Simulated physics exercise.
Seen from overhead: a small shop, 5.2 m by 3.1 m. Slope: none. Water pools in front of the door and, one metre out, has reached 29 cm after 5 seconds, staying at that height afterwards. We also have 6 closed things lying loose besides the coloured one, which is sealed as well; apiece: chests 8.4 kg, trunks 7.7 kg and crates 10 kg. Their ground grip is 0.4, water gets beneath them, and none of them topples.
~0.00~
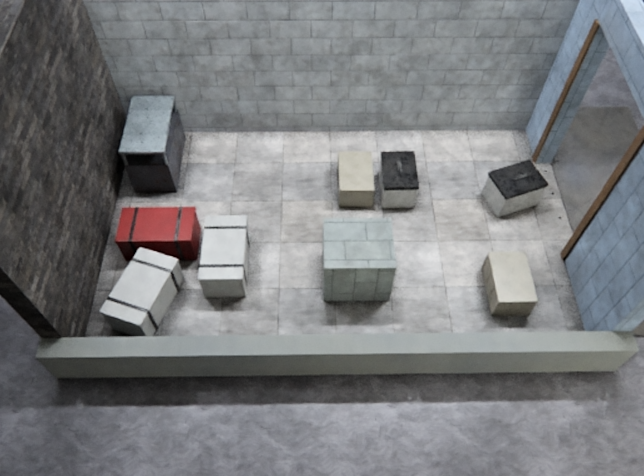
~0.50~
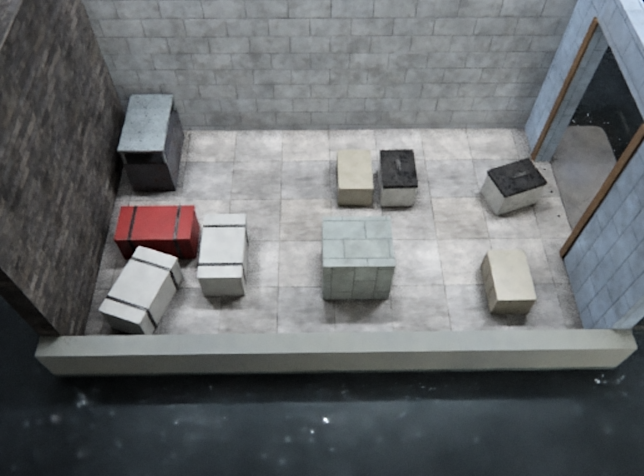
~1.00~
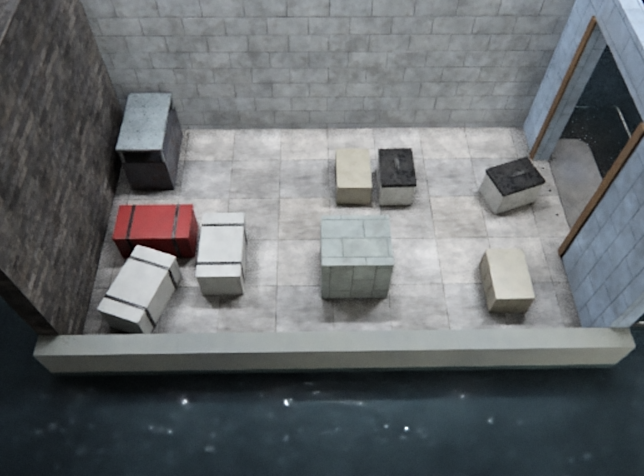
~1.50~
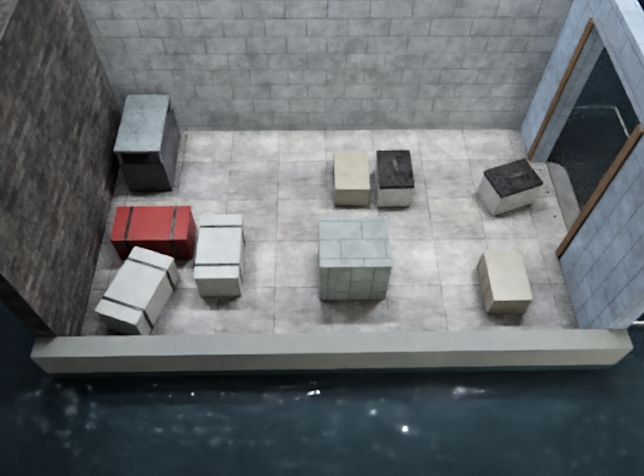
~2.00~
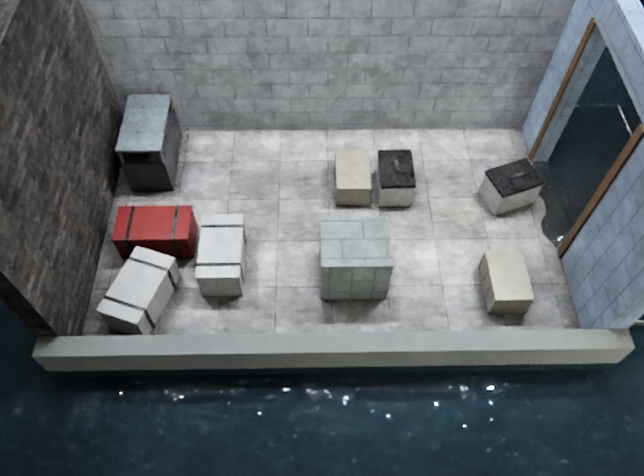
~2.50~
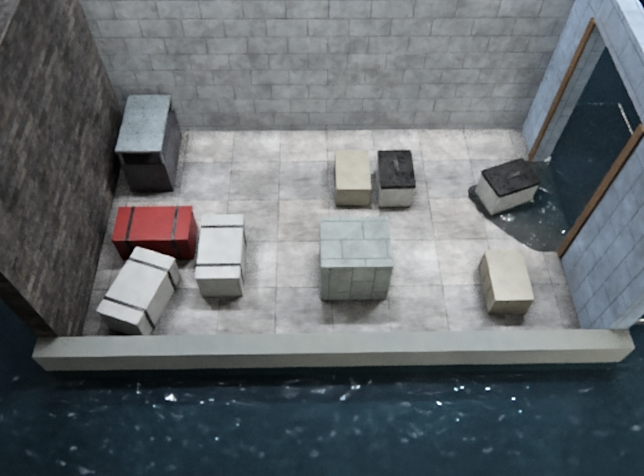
Small tiled shop with a red trunk and pale boxes standing still as dark water spreads outside and creeps through the right doorway.
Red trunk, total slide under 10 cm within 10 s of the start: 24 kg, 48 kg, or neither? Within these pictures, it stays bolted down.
Neither amount suffices.
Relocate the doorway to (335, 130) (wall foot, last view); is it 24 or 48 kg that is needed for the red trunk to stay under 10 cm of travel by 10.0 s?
Both fall short.
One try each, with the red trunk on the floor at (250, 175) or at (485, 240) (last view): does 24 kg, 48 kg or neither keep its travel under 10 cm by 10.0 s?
For the first spot both come up short, for the second both come up short.
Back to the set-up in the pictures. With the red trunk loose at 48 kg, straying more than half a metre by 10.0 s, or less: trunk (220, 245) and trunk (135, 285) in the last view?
First above the mark, second within the mark.
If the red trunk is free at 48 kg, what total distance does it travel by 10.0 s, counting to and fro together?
Roughly 40 centimetres altogether.
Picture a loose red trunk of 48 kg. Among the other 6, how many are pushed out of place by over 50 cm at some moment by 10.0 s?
The total is 5.
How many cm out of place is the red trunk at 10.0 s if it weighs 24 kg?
Close to 30 centimetres.
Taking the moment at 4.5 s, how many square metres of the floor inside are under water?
Roughly 6.0 m2 of it is wet.
After 3.5 s the red trunk would be 0 cm from its start with 24 kg and 0 cm from its start with 48 kg; 0 cm of water round it then.
After 4.5 s the red trunk would be 0 cm from its start with 24 kg and 0 cm from its start with 48 kg; 0 cm of water round it then.
After 7.0 s the red trunk would be 1 cm from its start with 24 kg and 0 cm from its start with 48 kg; 5 cm of water round it then.
After 10.0 s the red trunk would be 30 cm from its start with 24 kg and 33 cm from its start with 48 kg; 21 cm of water round it then.
